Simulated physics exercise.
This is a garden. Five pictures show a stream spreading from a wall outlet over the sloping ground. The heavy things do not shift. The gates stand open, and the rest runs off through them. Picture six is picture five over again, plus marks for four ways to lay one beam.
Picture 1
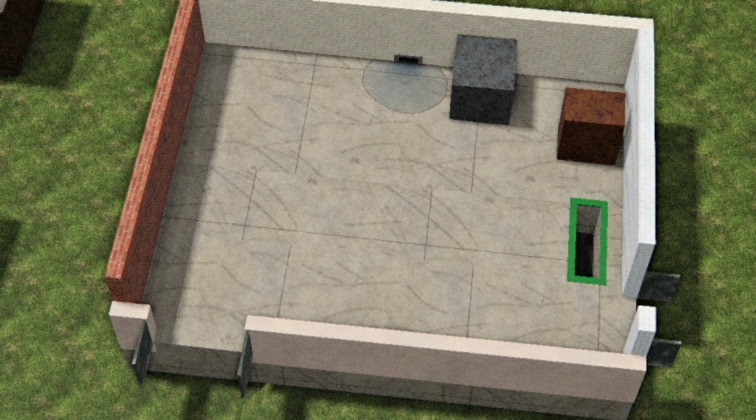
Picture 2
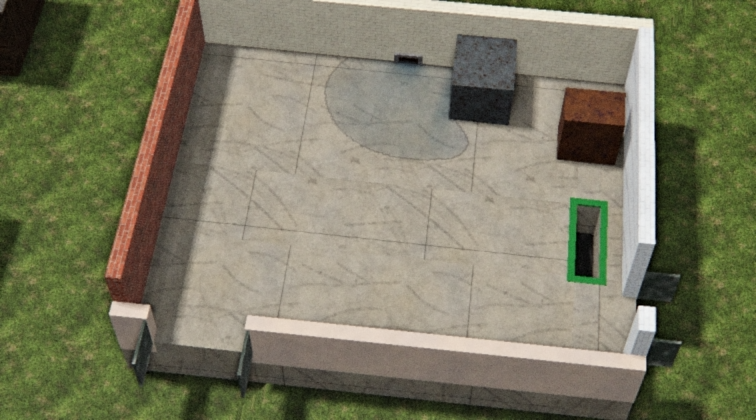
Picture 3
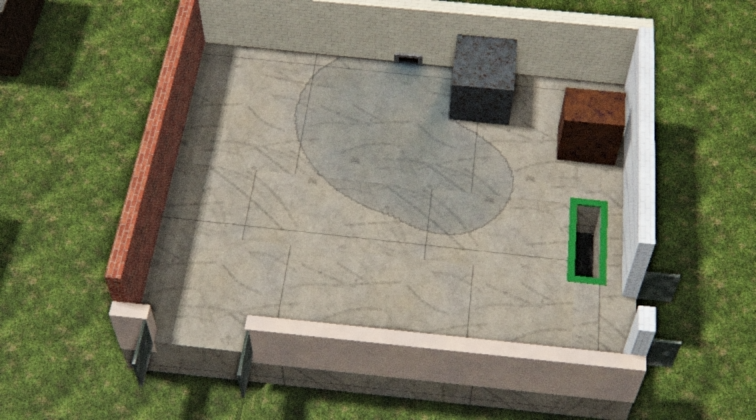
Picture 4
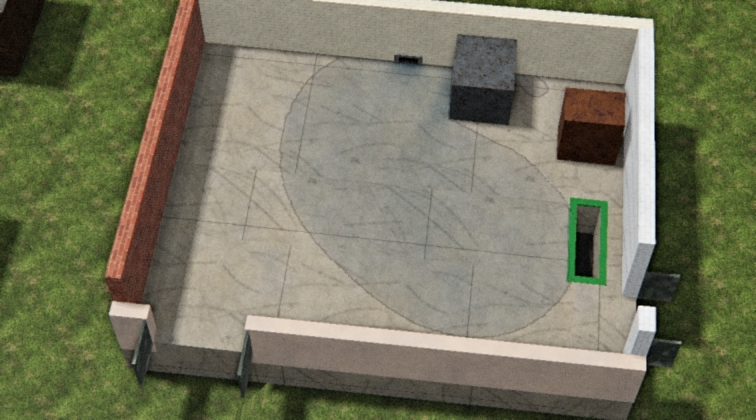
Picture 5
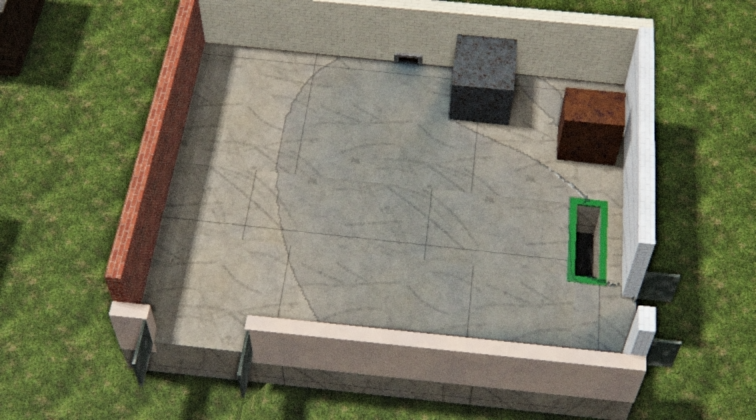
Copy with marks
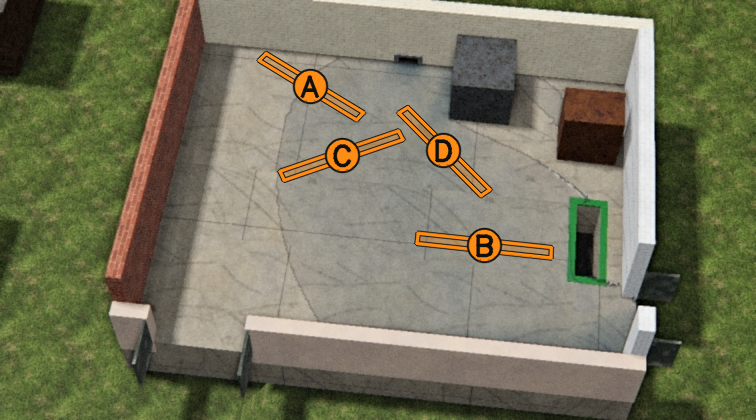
Water spreading from an outlet in the back wall across a walled garden's paved floor, reaching the green-edged gully at right.
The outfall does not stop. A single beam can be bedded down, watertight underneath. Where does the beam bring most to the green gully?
Position B.
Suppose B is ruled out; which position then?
D it is.
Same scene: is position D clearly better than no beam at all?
Yes, by a good deal.
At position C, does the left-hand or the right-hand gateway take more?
More leaves on the right.
In orange, A from (262, 56) to (360, 116); B from (417, 238) to (551, 252); C from (282, 175) to (400, 135); D from (403, 110) to (485, 192).
If A is chosen, about 22 % of the stream goes into the green gully, about 78 % out by the gates.
If B is chosen, about 54 % of the stream goes into the green gully, about 46 % out by the gates.
If C is chosen, about 25 % of the stream goes into the green gully, about 75 % out by the gates.
If D is chosen, about 42 % of the stream goes into the green gully, about 58 % out by the gates.
